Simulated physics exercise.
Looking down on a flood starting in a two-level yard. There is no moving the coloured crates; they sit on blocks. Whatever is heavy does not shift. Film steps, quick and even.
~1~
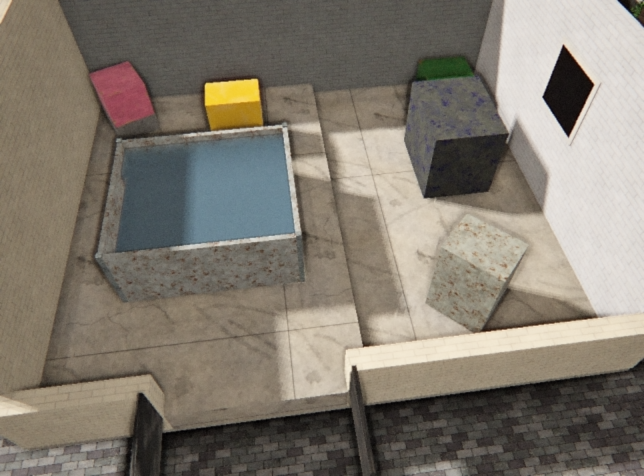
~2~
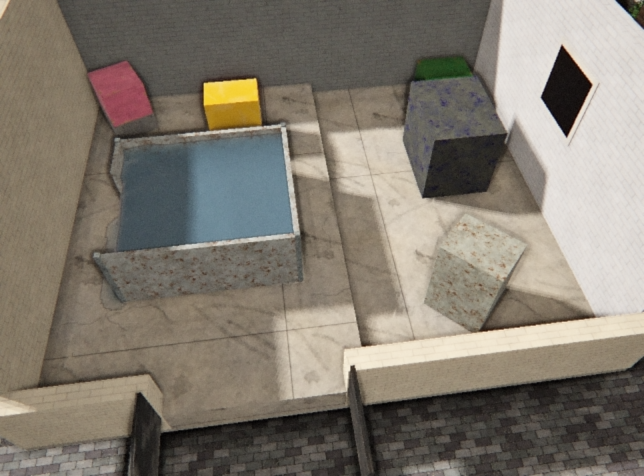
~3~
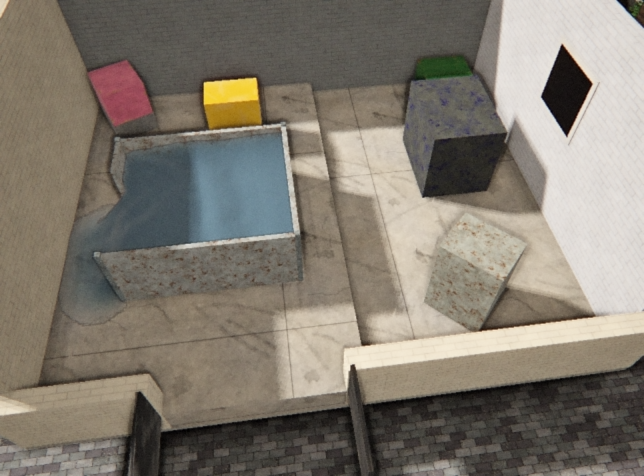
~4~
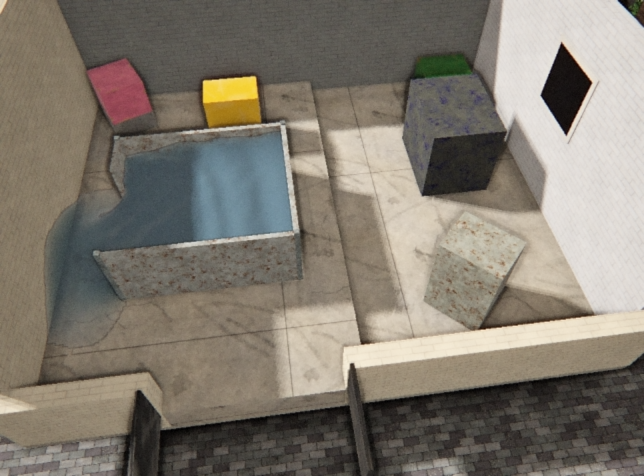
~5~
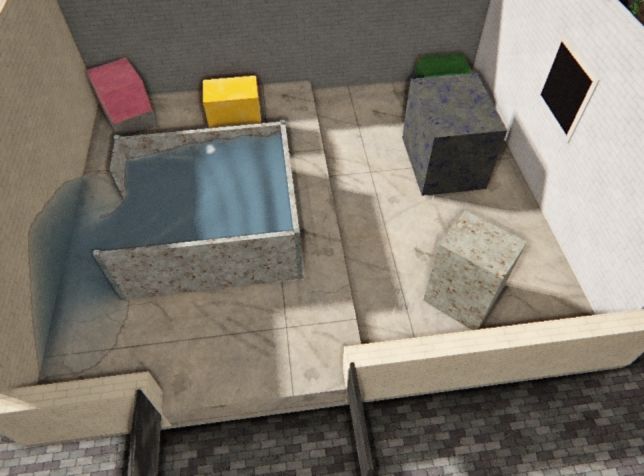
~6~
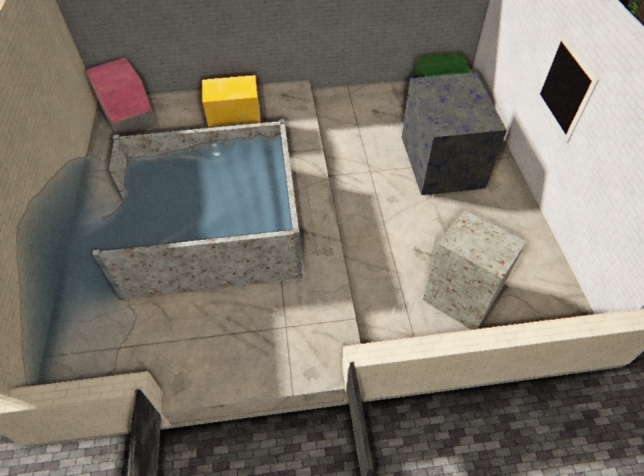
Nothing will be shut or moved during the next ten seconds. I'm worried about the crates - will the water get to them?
In the end the yellow crate will be left dry; the pink crate will be left wet; the green crate will be left wet.
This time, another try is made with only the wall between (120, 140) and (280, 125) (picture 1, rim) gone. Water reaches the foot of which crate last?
The green one, by my reading.
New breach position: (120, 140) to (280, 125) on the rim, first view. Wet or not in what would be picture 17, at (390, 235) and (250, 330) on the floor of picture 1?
Waterless, waterless.
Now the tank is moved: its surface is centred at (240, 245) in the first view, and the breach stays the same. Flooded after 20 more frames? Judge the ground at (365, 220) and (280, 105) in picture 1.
The first spot is not reached, while the second is wetted.
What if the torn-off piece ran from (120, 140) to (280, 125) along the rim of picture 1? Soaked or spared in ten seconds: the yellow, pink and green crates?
Result: Yellow crate is swamped; pink crate is swamped; green crate is swamped.
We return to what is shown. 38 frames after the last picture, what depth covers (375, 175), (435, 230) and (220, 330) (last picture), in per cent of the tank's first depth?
In order: 4, 14, 6 %.
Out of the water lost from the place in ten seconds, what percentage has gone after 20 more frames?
By my reckoning, 35 %.
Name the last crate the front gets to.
Answer: The green one.
A moment on, water covers 20 % of the floor; the yellow crate not reached, the pink crate water round its plinth, the green crate not reached.
Next, water covers 45 % of the floor; the yellow crate water round its plinth, the pink crate water round its plinth, the green crate not reached.
Then, water covers 75 % of the floor; the yellow crate water round its plinth, the pink crate water round its plinth, the green crate water round its plinth.
Later, water covers 95 % of the floor; the yellow crate water round its plinth, the pink crate water round its plinth, the green crate water round its plinth.
In the end, water covers 95 % of the floor; the yellow crate stayed above the water, the pink crate was topped, the green crate was topped.
